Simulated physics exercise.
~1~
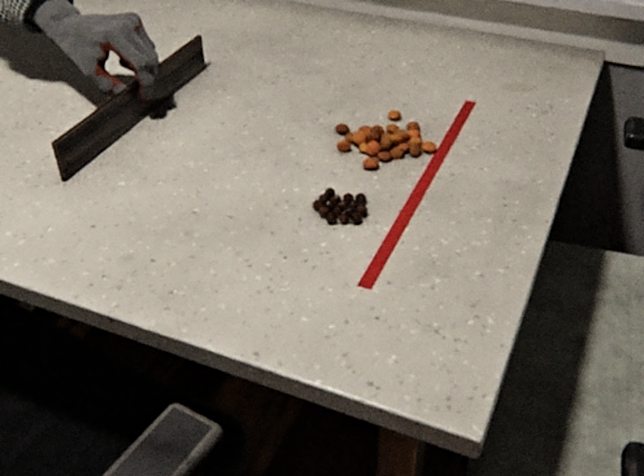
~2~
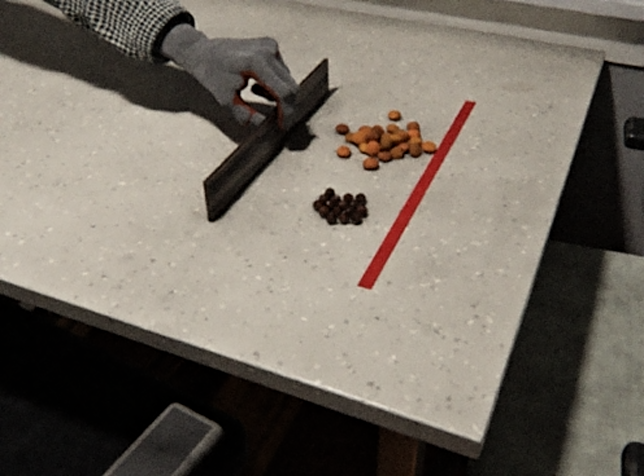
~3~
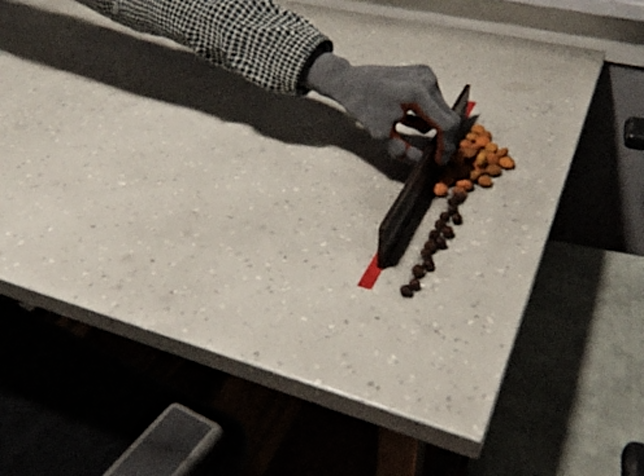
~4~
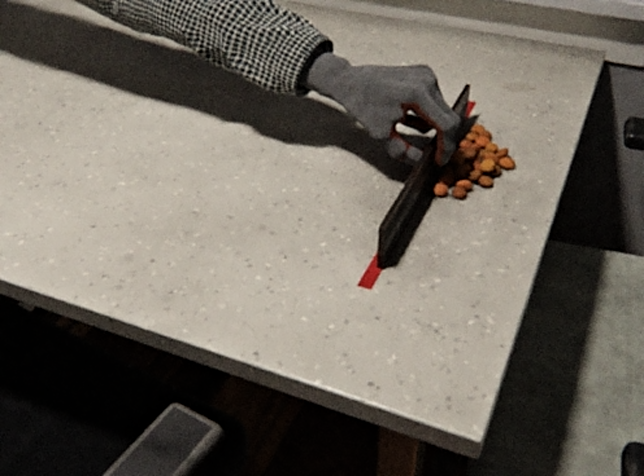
Tabletop with a gloved-looking hand sliding a dark strip rightward to red tape, pushing two heaps; dark pieces vanish, orange ones remain.
